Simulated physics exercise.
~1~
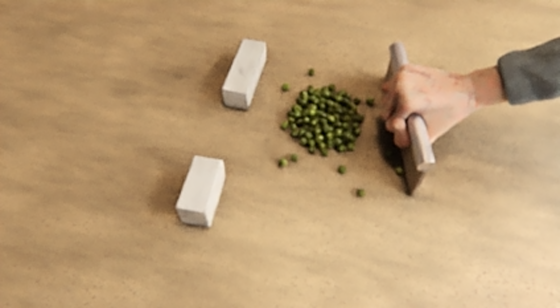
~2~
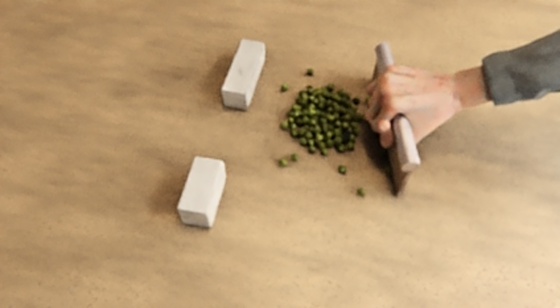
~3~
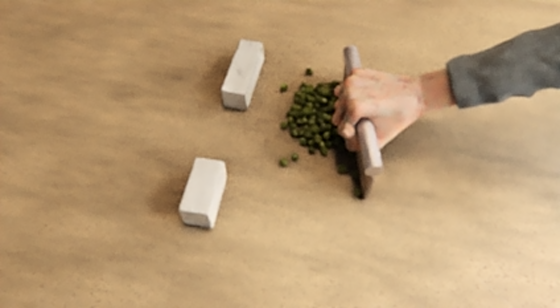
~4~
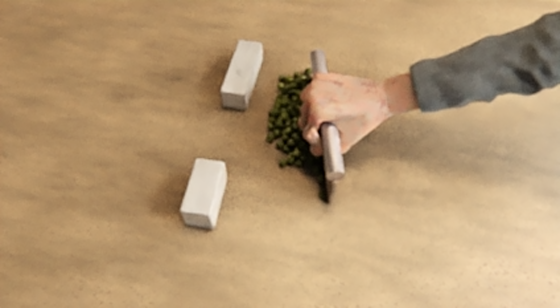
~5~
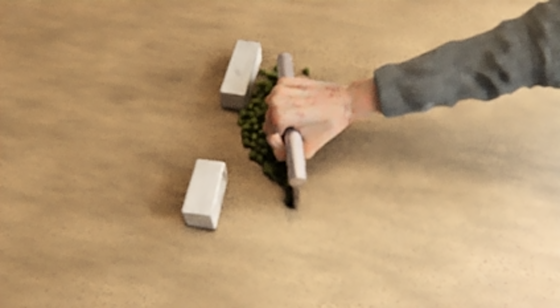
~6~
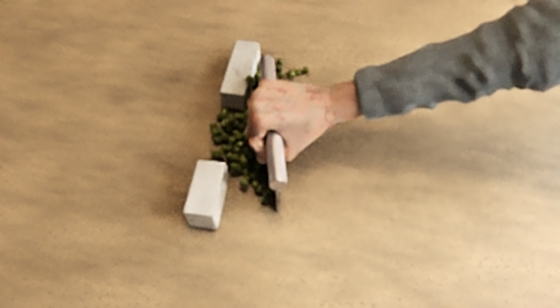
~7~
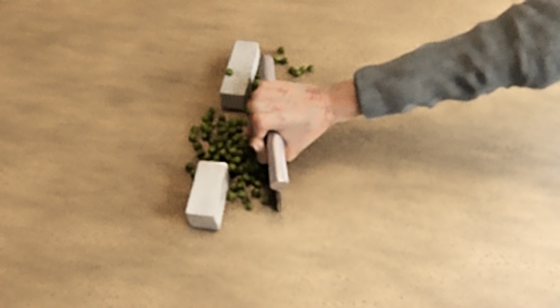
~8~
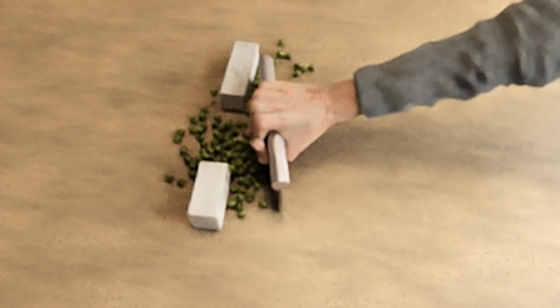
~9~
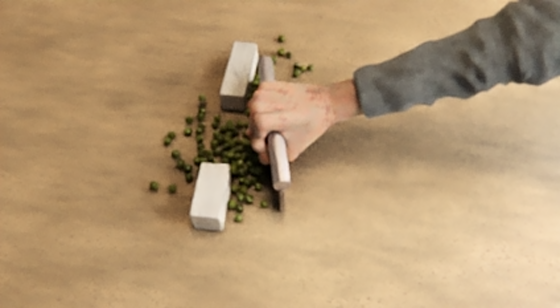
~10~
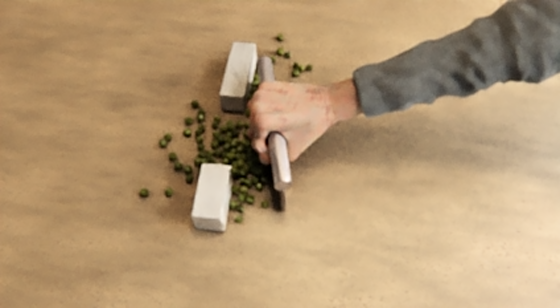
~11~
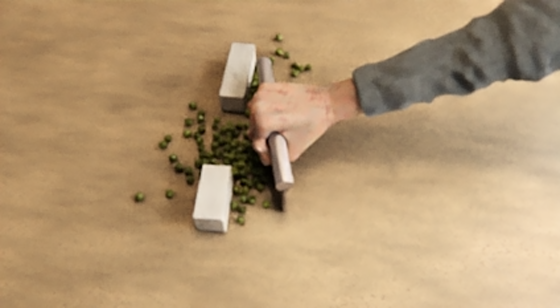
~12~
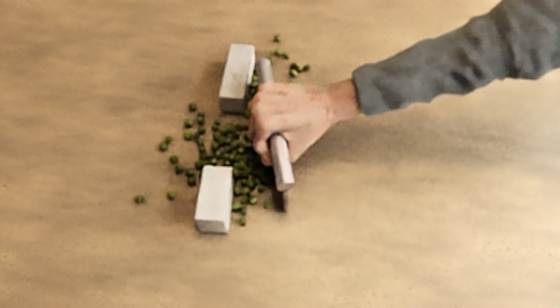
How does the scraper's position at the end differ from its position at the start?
The scraper starts well to the right of the two white blocks, on the far side of the olives from them. By the end it is further left, resting close beside the blocks.
